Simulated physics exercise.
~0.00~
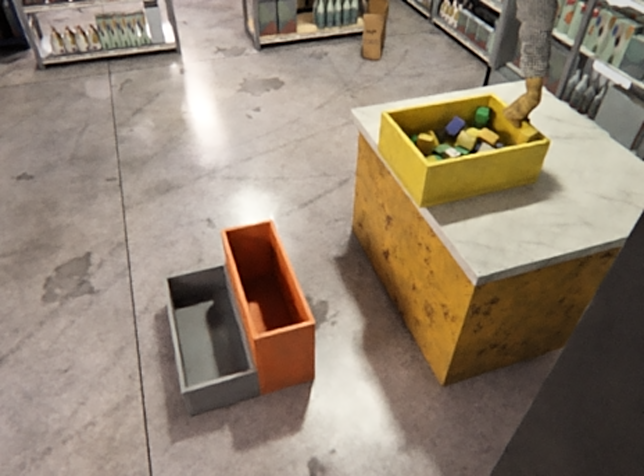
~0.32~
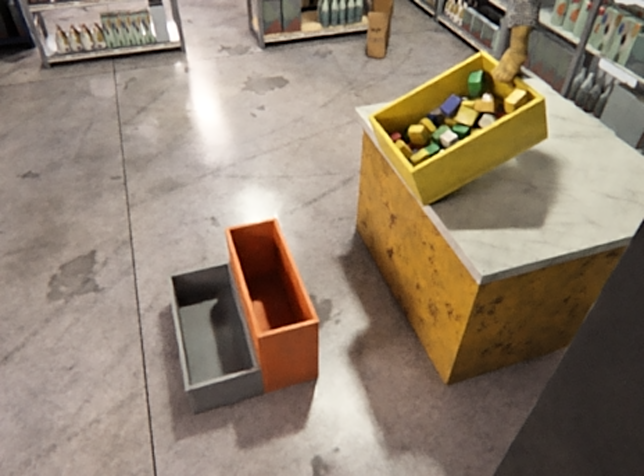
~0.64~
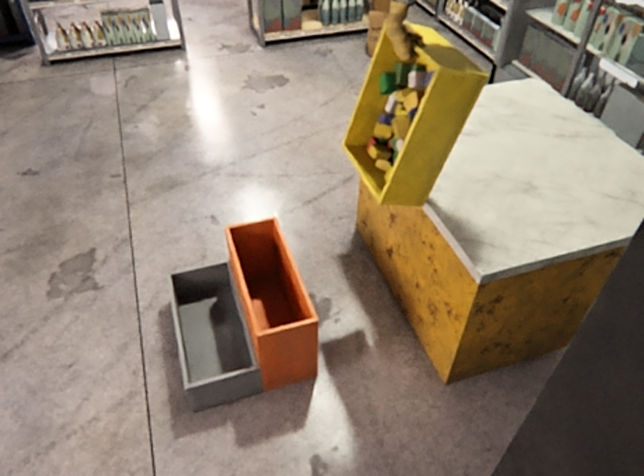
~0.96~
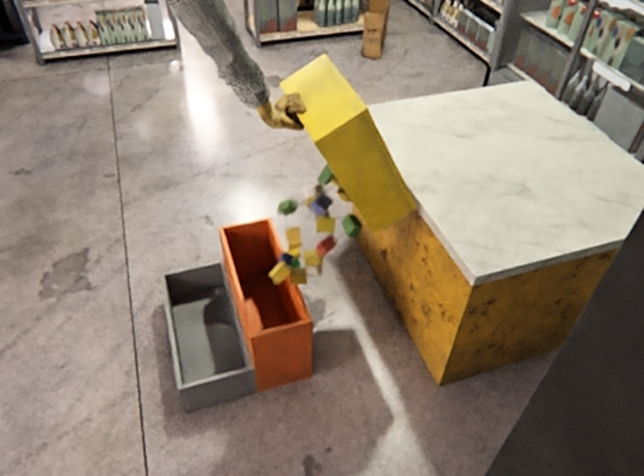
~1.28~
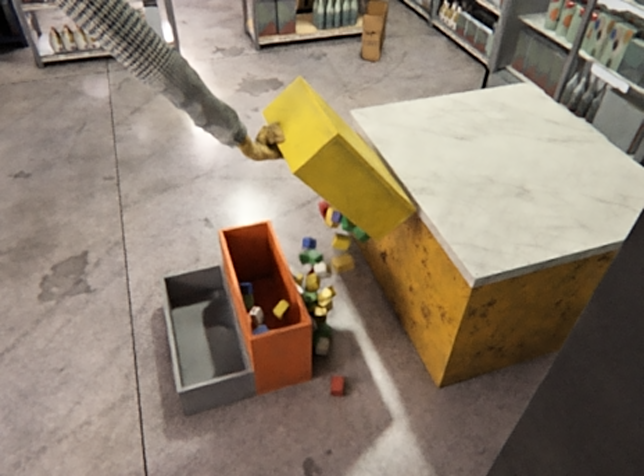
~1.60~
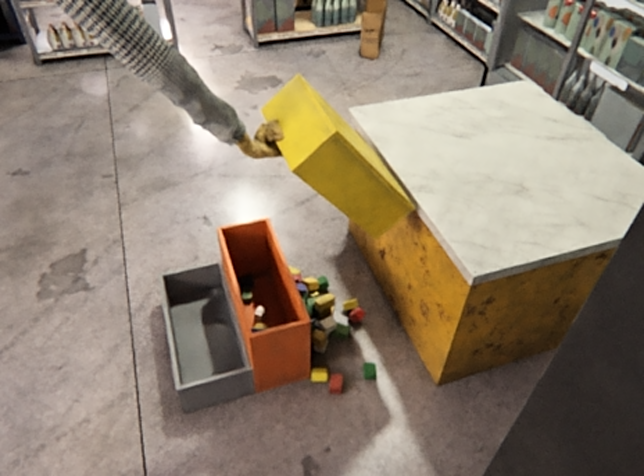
A yellow tote full of small coloured blocks was lifted off the bench by a gloved hand and tipped steeply over its edge, spilling them downward; some landed in the orange tub, but most piled on the floor beside it, and the grey tub stayed empty.
